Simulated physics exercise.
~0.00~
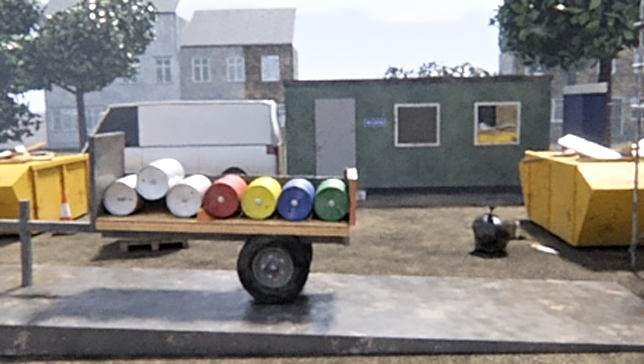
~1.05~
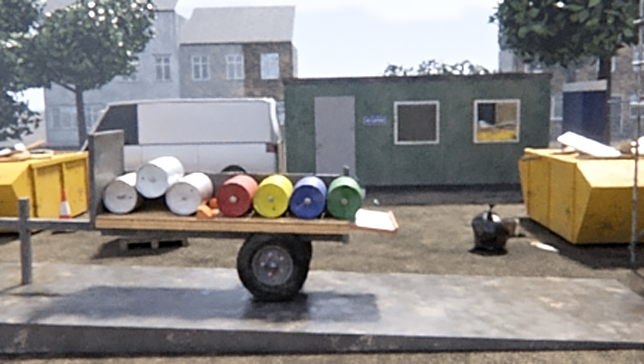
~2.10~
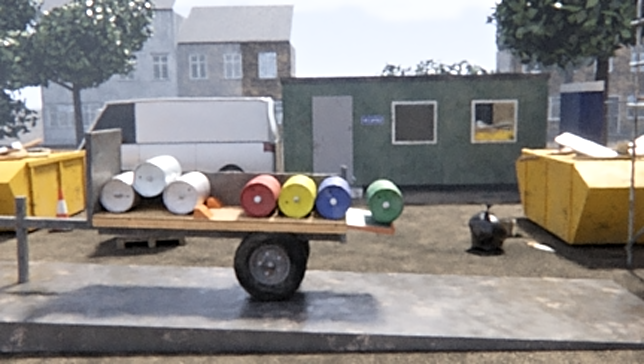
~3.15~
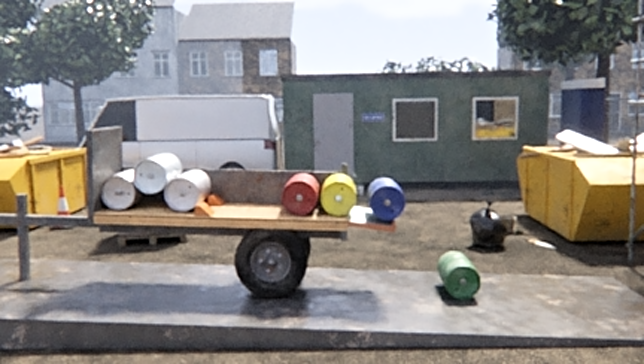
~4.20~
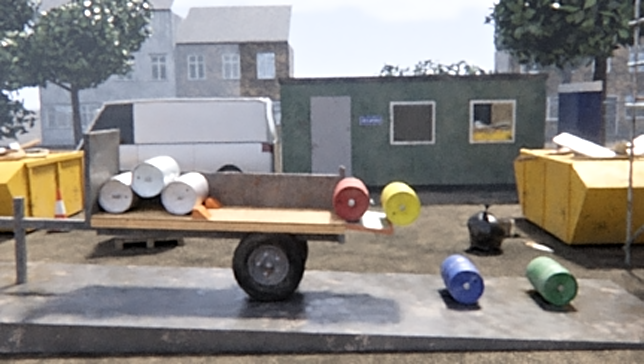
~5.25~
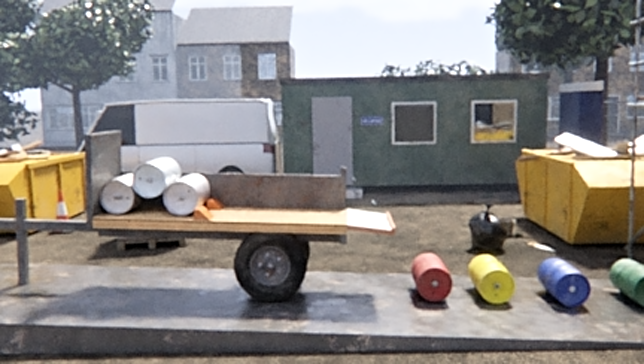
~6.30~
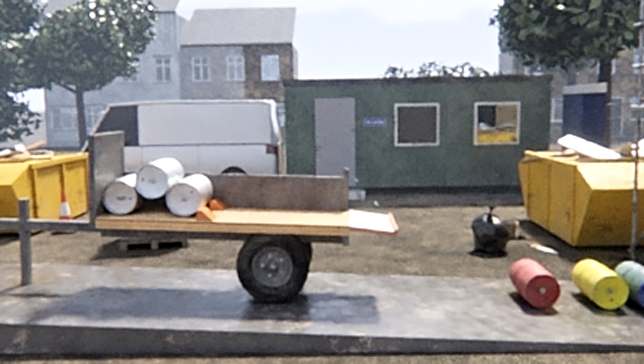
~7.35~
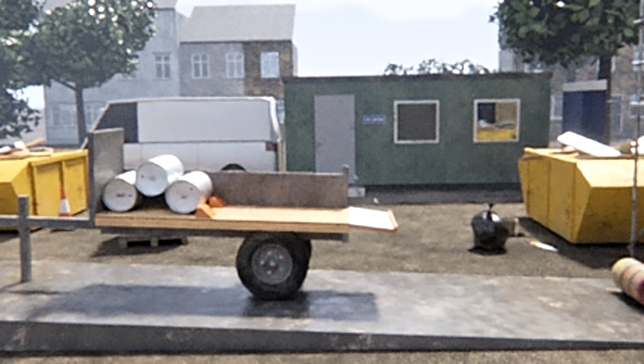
Flatbed trailer with tailgate dropping open, green, blue, yellow and red barrels rolling off rightward and away, three white ones staying aboard.
